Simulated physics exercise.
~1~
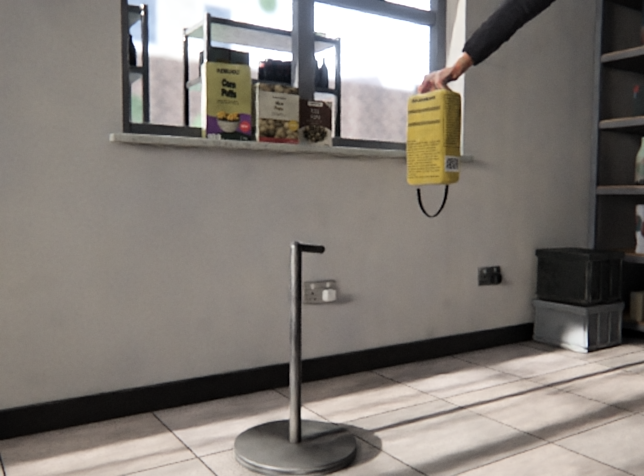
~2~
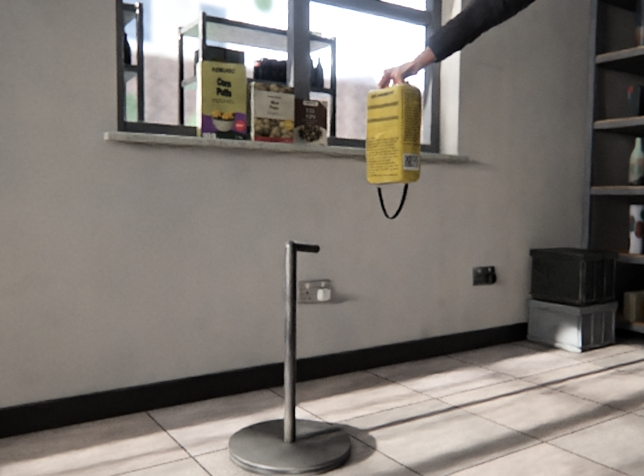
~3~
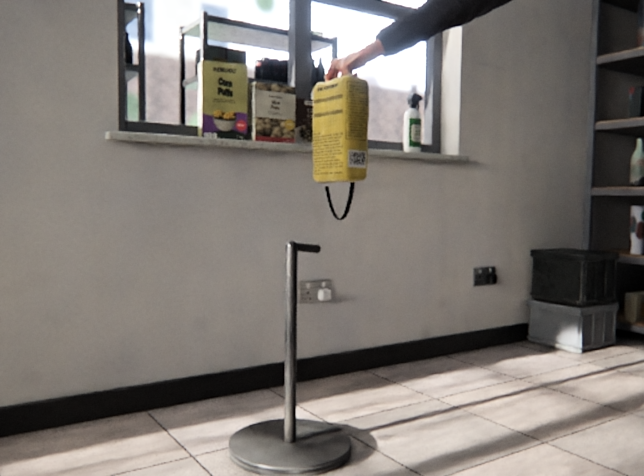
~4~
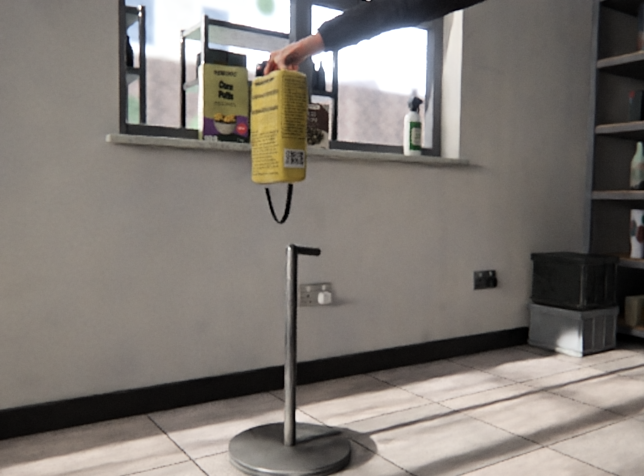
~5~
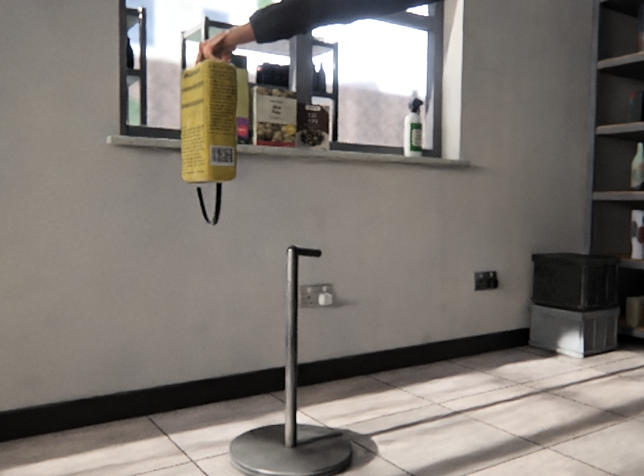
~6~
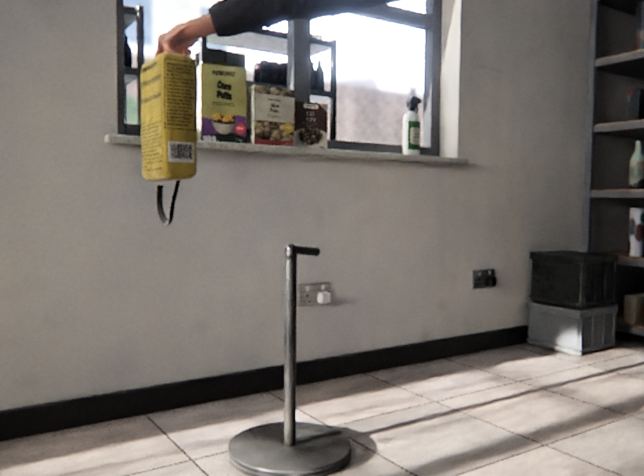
A hand reached in from the right, holding a yellow sack with a dark loop dangling beneath it, and carried it leftward past a windowsill and above a hooked post, ending clear of the post on the left, still held up.
